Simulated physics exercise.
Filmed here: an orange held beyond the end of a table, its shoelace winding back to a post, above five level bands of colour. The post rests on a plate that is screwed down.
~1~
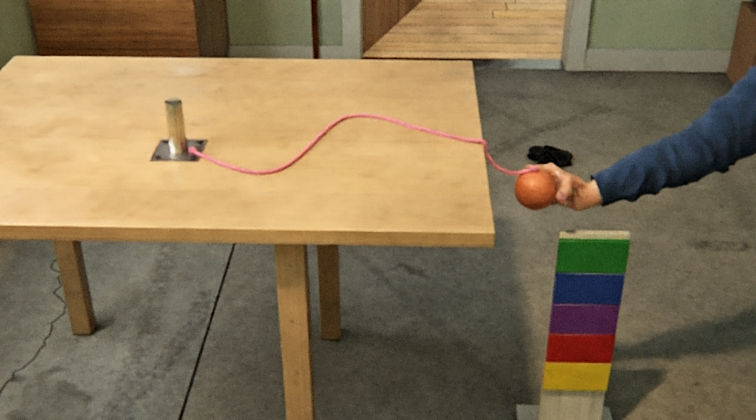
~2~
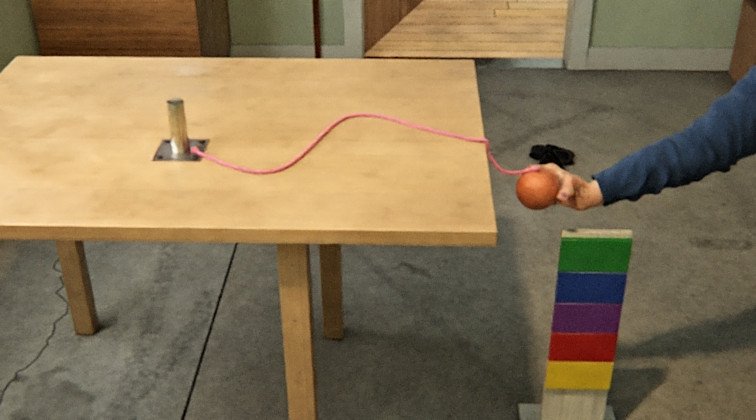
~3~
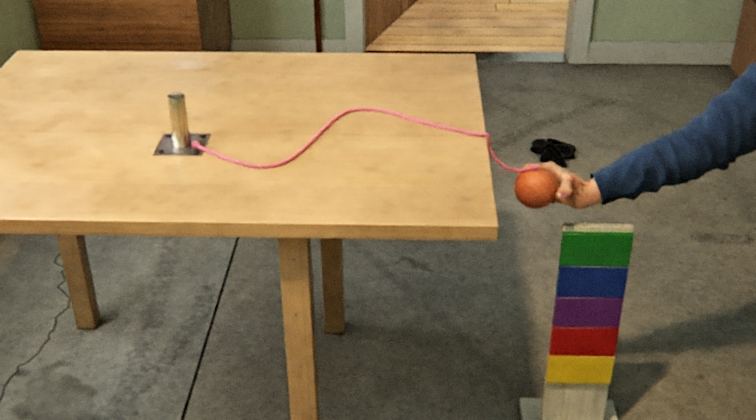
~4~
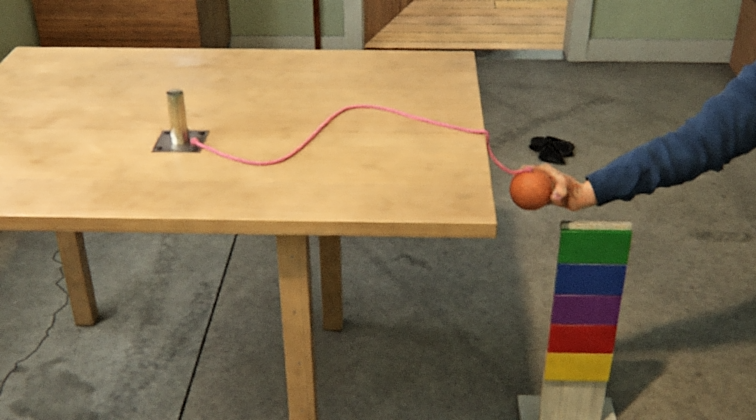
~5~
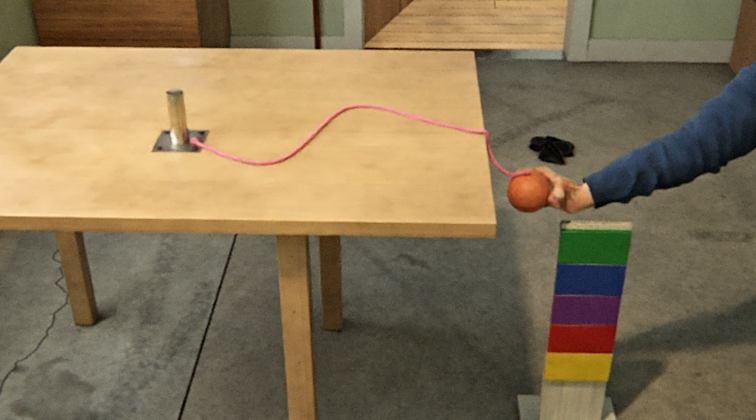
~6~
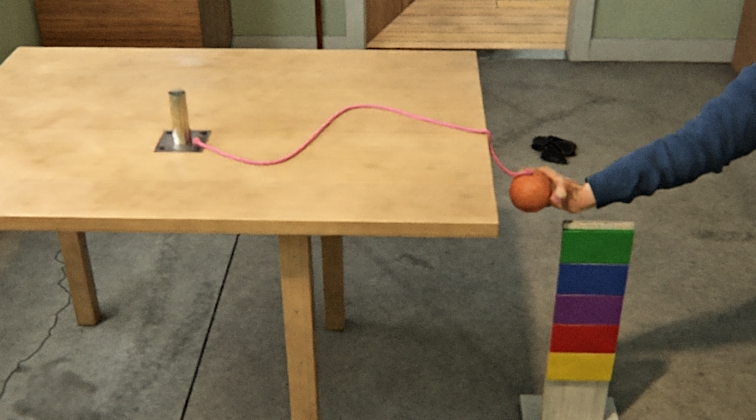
The clip opens on a hand holding an orange ball-like object just past the right end of a wooden table, a pink cord winding back to a metal post. Beside the table stands an upright board with five coloured bands. The view shifts slightly, while the hand and object stay nearly still.
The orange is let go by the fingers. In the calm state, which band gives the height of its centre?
The purple band gives it.
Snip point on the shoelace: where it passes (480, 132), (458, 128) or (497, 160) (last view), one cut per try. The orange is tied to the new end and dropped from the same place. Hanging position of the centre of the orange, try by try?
In order, it comes to rest around (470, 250), (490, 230) and (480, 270).
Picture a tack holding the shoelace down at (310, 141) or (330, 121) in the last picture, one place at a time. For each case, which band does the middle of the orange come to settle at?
Blue, then green.
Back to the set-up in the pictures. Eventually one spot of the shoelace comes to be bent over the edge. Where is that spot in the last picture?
Answer: The point at (394, 110).
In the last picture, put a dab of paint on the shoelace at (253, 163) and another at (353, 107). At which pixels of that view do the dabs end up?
The first lands at (273, 144), while the second lands at (442, 150).
Soon after, orange near (512, 299); level with purple.
Then, orange near (441, 312); level with purple.
Further on, orange near (494, 317); level with purple.
At rest, orange near (490, 324); level with purple. Its middle rests at the purple band.
